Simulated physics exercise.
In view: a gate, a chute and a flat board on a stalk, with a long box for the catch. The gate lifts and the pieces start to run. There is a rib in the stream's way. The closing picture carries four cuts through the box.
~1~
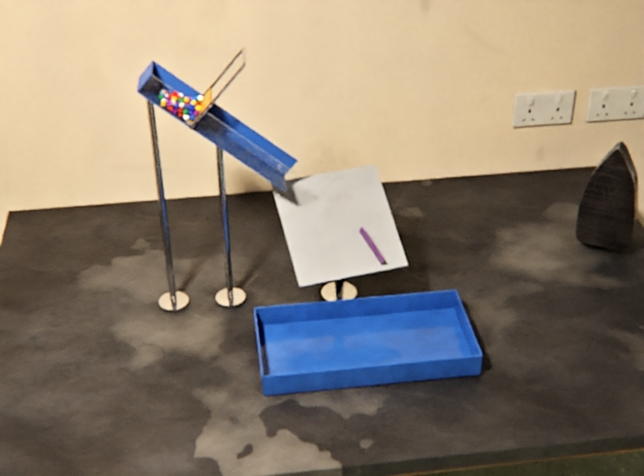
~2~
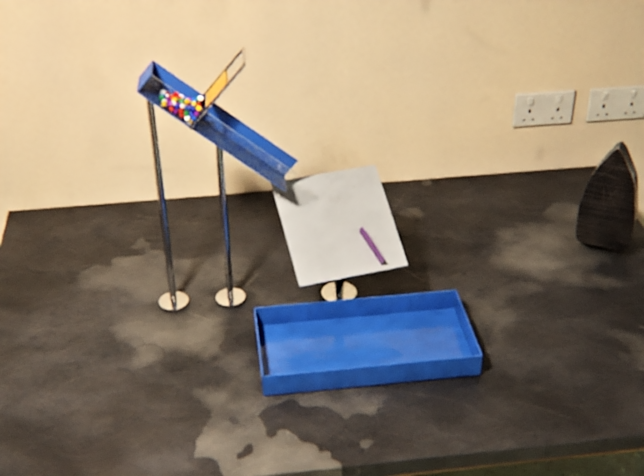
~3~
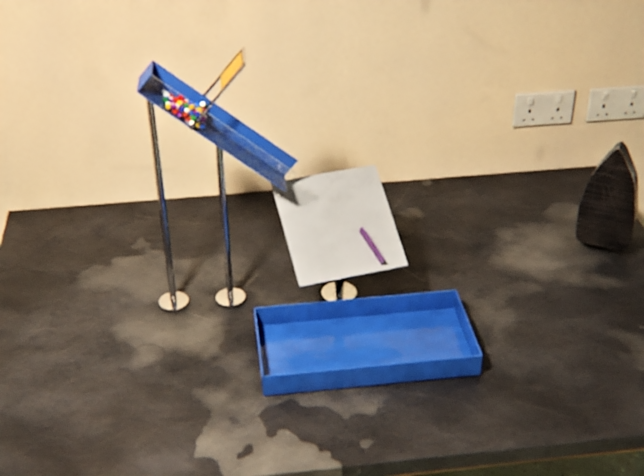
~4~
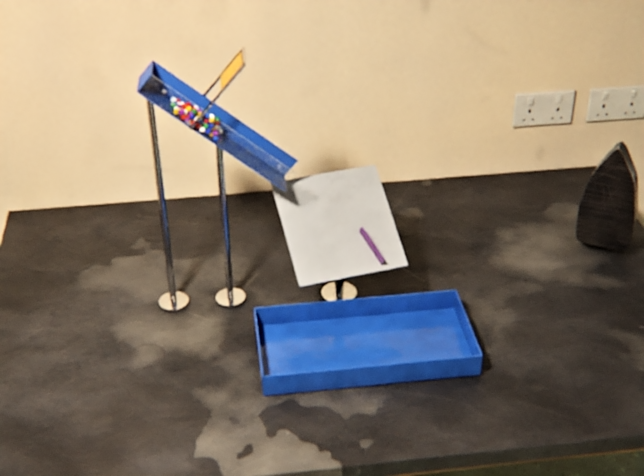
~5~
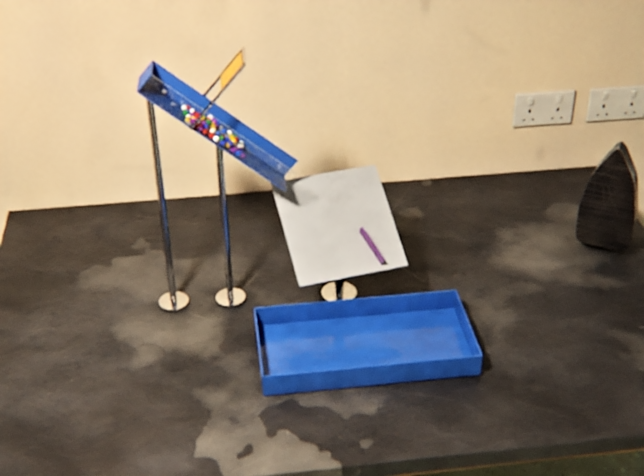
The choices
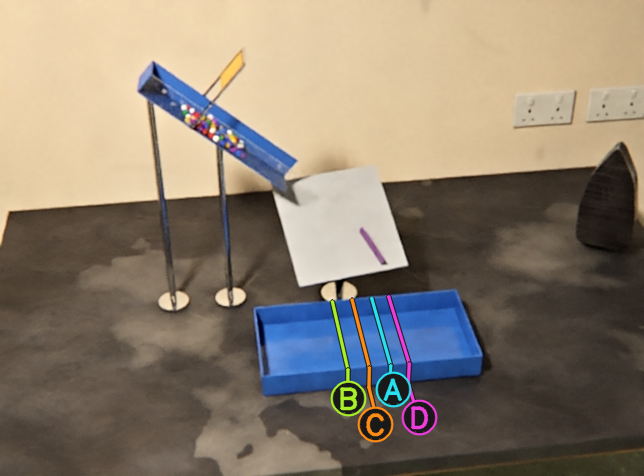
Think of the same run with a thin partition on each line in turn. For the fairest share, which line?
Take D.
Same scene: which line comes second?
Here it is line A.
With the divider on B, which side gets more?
Right.
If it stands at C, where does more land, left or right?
Right.
On the marked copy, line A crosses the front rim at (390, 364); line B crosses the front rim at (347, 368); line C crosses the front rim at (369, 366); line D crosses the front rim at (409, 362).
Choosing A, of what is caught, close to a quarter on the left of the divider, the bulk on the right.
Choosing B, of what is caught, only a few on the left of the divider, all but a few on the right.
Choosing C, of what is caught, a small share on the left of the divider, all but a few on the right.
Choosing D, of what is caught, close to a third on the left of the divider, close to two thirds on the right.
